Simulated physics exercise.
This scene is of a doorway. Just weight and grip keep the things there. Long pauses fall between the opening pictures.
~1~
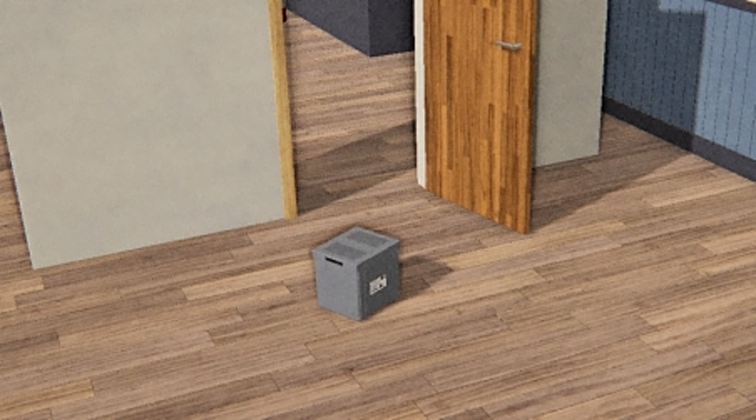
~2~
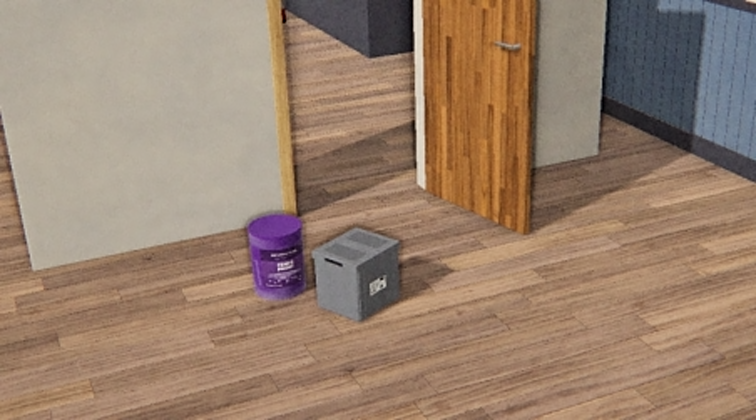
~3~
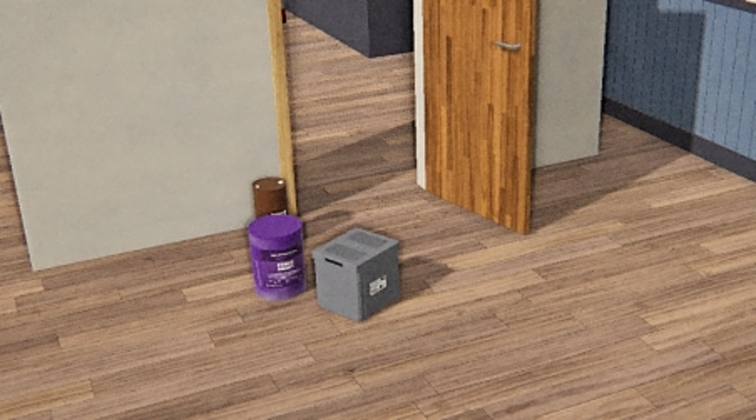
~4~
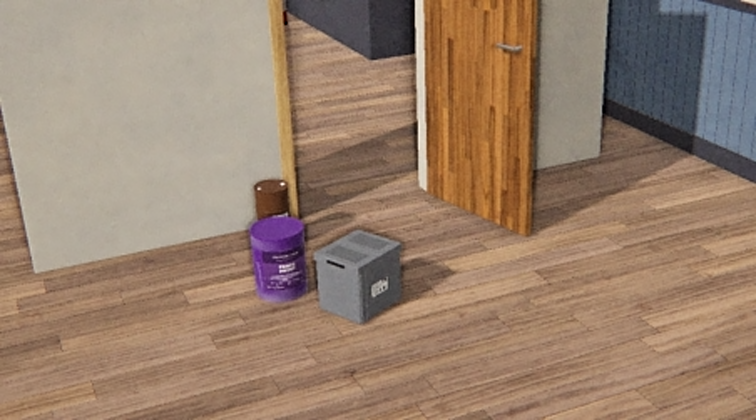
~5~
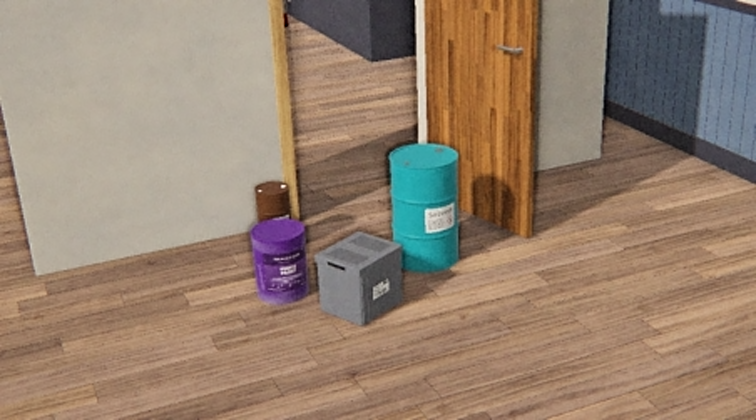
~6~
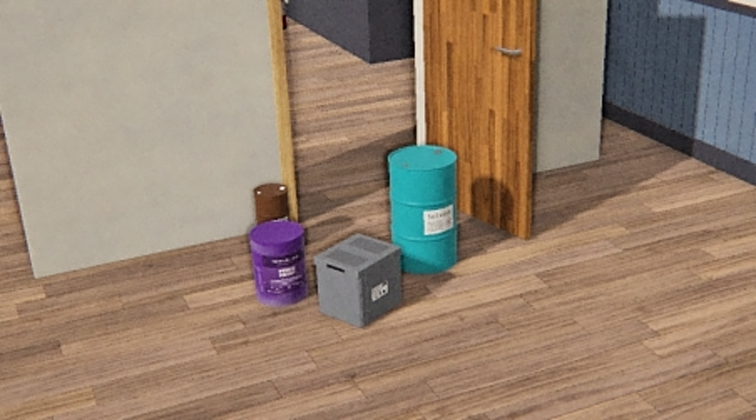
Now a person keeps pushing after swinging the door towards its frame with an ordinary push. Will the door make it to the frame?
So the door never meets the frame after all.
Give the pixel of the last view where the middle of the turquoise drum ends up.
It ends up near (417, 210).
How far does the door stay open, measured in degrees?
Some 75°.
Then, 0.40 s on from there, open by 97°.
Then, 0.60 s on from there, open by 87°.
Then, 0.80 s on from there, open by 75°.
Then, 0.90 s on from there, open by 74°; turquoise drum shifted a little near (419, 210).
In the end, open by 73°; all 4 unmoved. At the end, from the last picture's camera, turquoise drum near (417, 210).
